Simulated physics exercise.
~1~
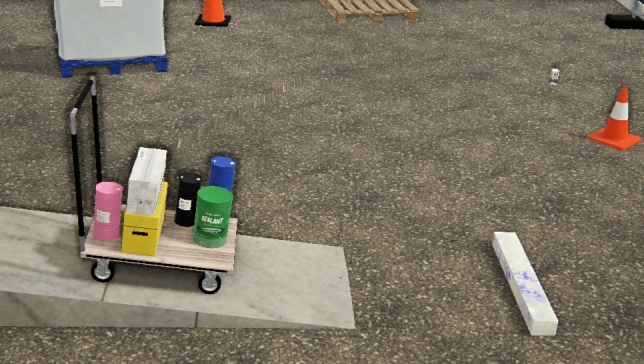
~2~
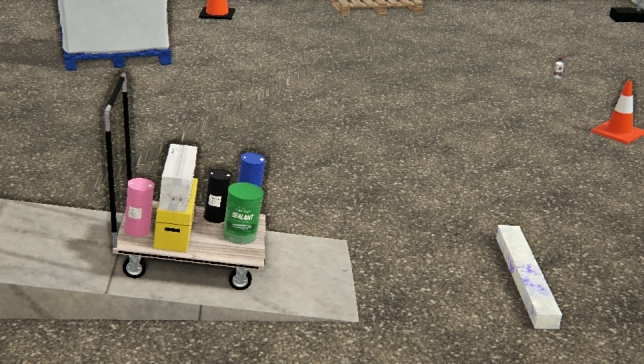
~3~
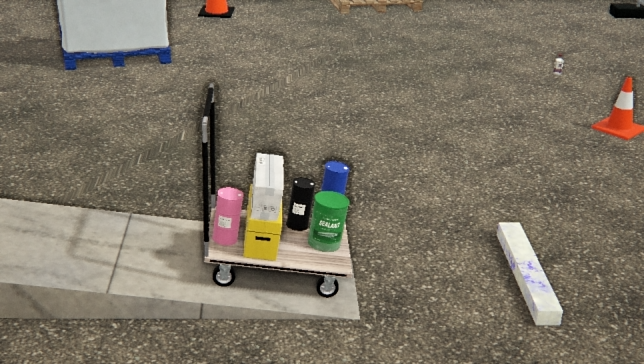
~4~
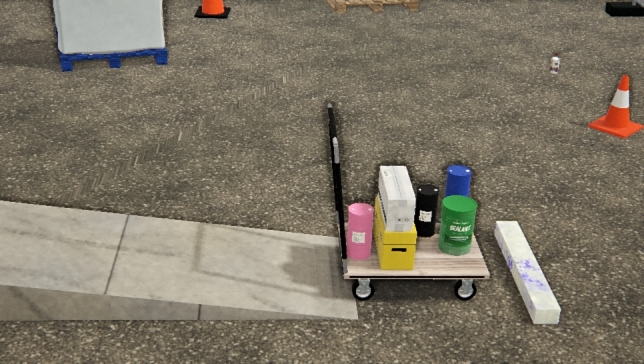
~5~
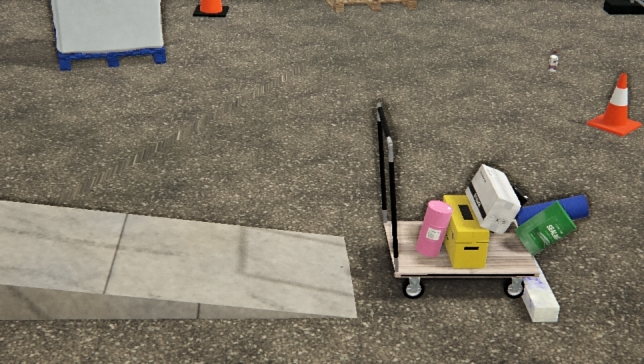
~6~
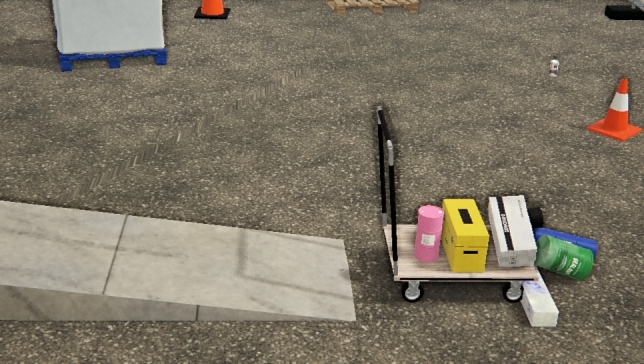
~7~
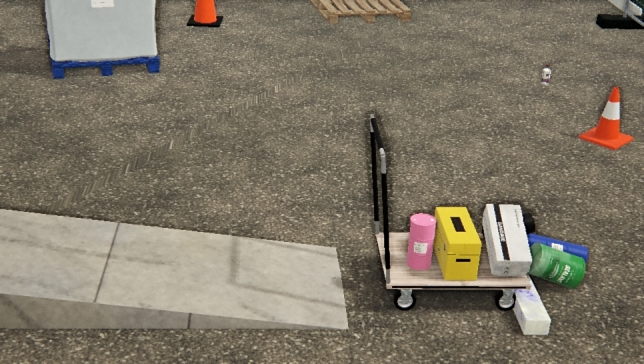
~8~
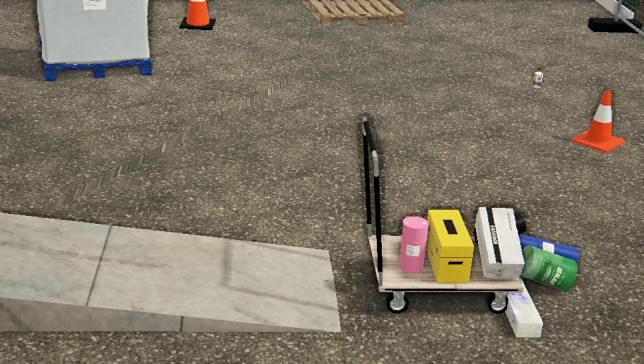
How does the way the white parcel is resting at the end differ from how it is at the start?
At the start the white parcel stands upright on the trolley, while at the end it lies on its side on the deck.
The video shows a loaded trolley rolling right down a ramp and stopping at a white kerb, where its load pitches forward. The blue canister and green pail end off the trolley, the white parcel and black canister lie tipped on deck, and the pink canister and yellow toolbox stay upright.
